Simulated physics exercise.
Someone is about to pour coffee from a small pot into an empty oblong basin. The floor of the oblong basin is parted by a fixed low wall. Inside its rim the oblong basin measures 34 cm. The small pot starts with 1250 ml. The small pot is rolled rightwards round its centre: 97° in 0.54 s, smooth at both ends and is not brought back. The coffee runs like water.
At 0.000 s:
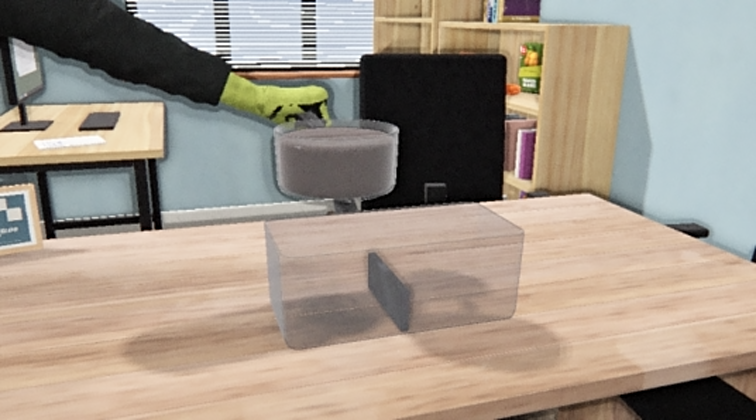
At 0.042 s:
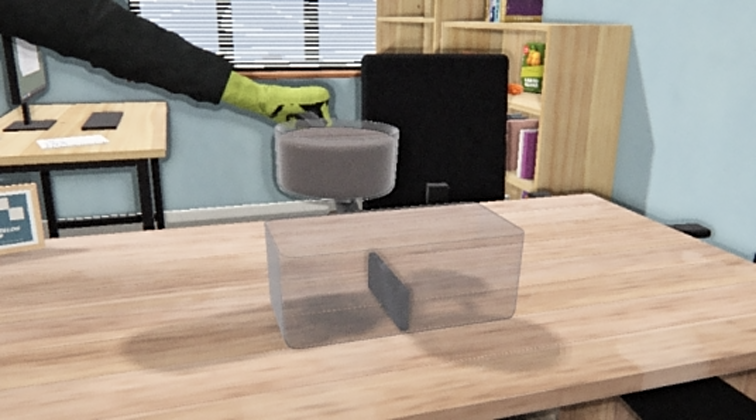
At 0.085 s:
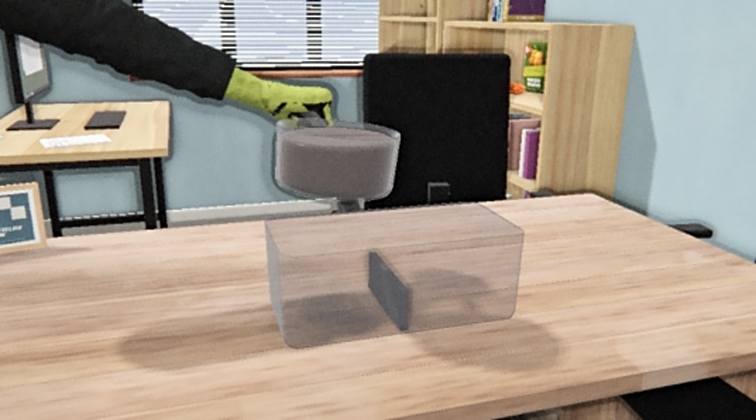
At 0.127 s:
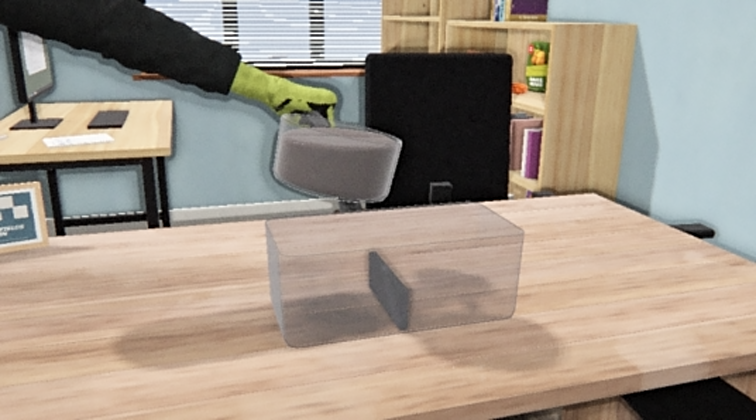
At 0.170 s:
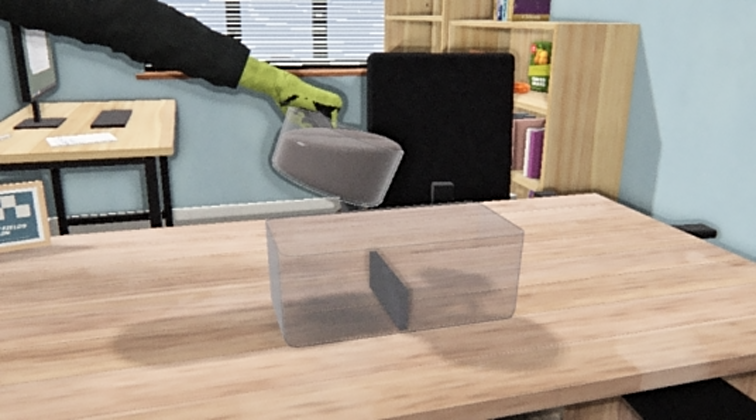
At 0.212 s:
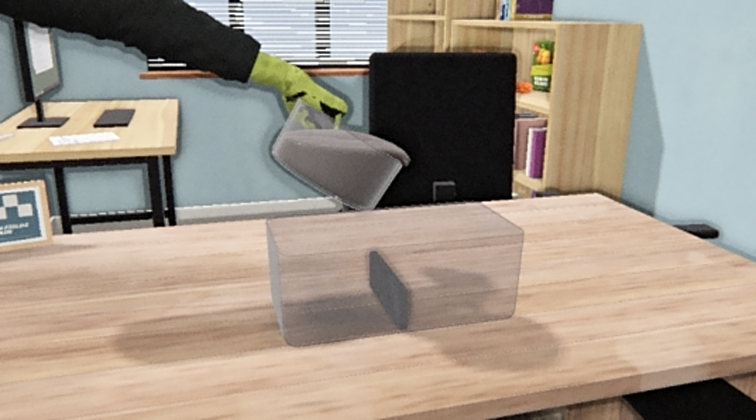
A green-gloved hand held a small pot of coffee above a clear, empty oblong basin on a wooden table, then smoothly tilted it rightwards until a little coffee passed over its lower edge.
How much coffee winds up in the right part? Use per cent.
The far part has some 88 per cent.
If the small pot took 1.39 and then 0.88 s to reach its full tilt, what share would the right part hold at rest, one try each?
First 95, then 95 per cent.
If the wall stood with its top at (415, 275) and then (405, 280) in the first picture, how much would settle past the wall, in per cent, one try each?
In turn about 45 and 60 per cent.
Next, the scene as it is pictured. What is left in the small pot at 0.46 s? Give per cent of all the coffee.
Some 30 per cent.
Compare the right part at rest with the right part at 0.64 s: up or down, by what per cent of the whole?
The share moves up, by some 9 per cent.
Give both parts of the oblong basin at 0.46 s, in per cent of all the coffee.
Left about 0, right about 40.
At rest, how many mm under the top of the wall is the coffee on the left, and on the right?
Some 56 mm on the left and 20 mm on the right.
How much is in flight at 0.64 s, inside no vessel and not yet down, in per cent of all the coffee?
Near 7 in a hundred.
Then, 0.46 s in, the tilt is 92° and 30 per cent is still to pour, 0 is left of the wall and 40 right of it.
Then, 0.64 s in, the tilt is 97° and 8 per cent is still to pour, 6 is left of the wall and 79 right of it.
Then, 0.83 s in, the tilt is 97° and 3 per cent is still to pour, 10 is left of the wall and 86 right of it.
Then, 1.04 s in, the tilt is 97° and 1 per cent is still to pour, 10 is left of the wall and 87 right of it.
Finally, 11 per cent lies left of the wall, 88 right of it and 2 outside.
